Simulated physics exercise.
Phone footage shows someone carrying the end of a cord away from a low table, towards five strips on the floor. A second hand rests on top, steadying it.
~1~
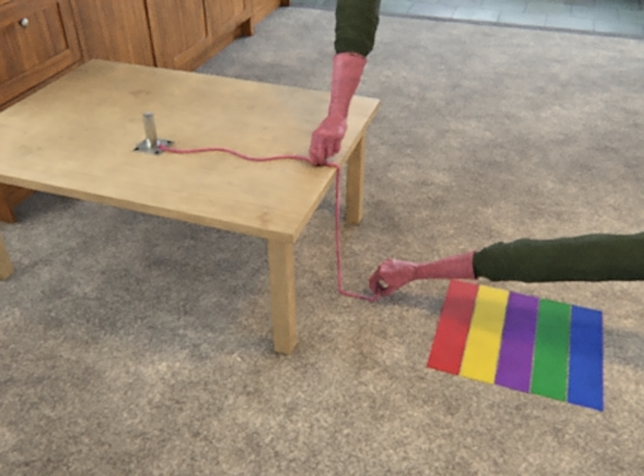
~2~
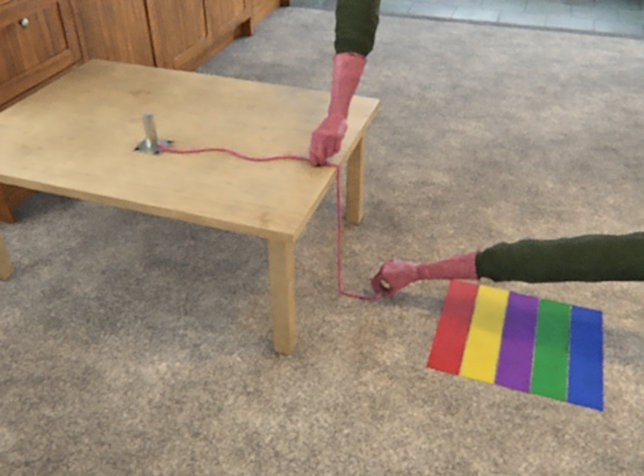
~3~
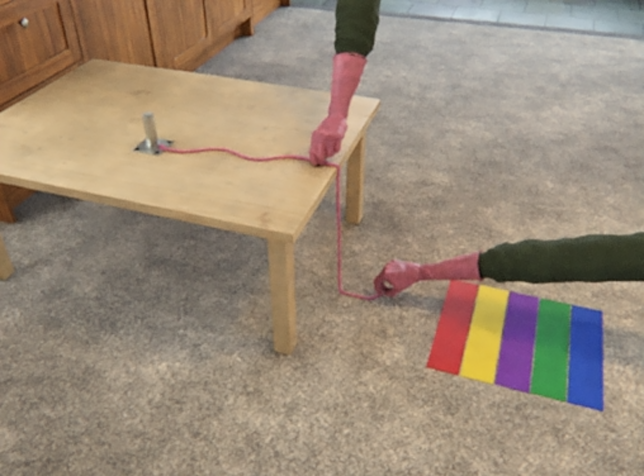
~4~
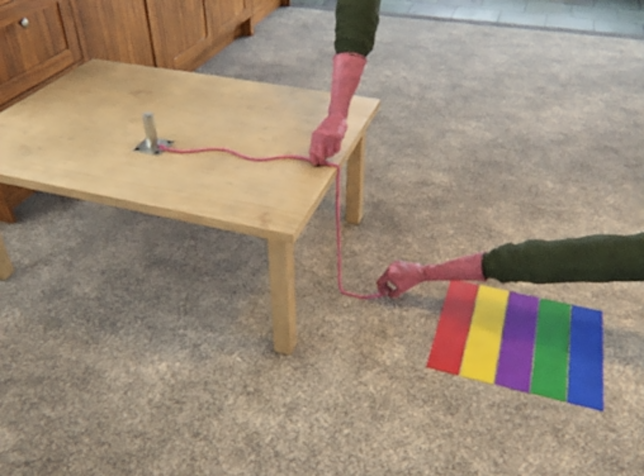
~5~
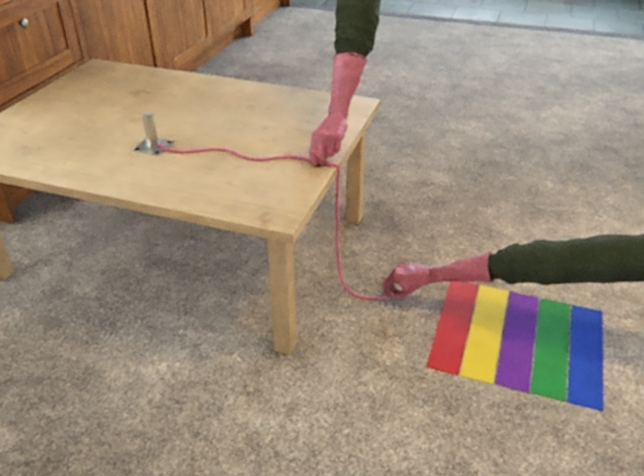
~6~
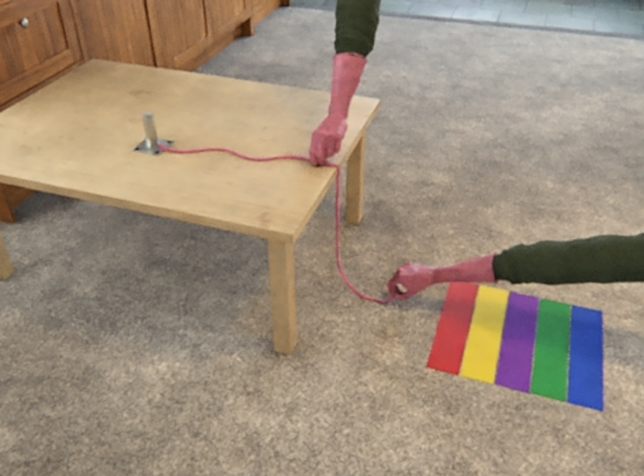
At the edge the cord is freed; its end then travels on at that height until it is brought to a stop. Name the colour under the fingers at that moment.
Yellow.
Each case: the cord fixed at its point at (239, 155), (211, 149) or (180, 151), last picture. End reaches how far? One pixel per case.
In order of the tries: About (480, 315), about (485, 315), about (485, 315).
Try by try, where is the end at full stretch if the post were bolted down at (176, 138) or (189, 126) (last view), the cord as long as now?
First try (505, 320), second try (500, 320).
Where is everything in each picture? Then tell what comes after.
End (378, 292); red (447, 353); yellow (480, 361); purple (514, 370); green (550, 378); blue (586, 387), in the first picture.
End (381, 292); cord through (186, 152) (241, 156) (305, 159) (338, 191) (339, 241) (340, 289), in the second picture.
End (383, 293), in the third picture.
End (387, 294); cord through (186, 152) (241, 156) (305, 159) (338, 191) (339, 241) (341, 289), in the fourth picture.
End (393, 295), in the fifth picture.
End (397, 296); cord through (186, 152) (241, 156) (305, 159) (338, 191) (337, 241) (353, 289), in the sixth picture.
Soon after, end near (426, 302); short of the strips.
After that, end near (464, 311); over red.
At the stop, end near (488, 316); over yellow. The yellow one.
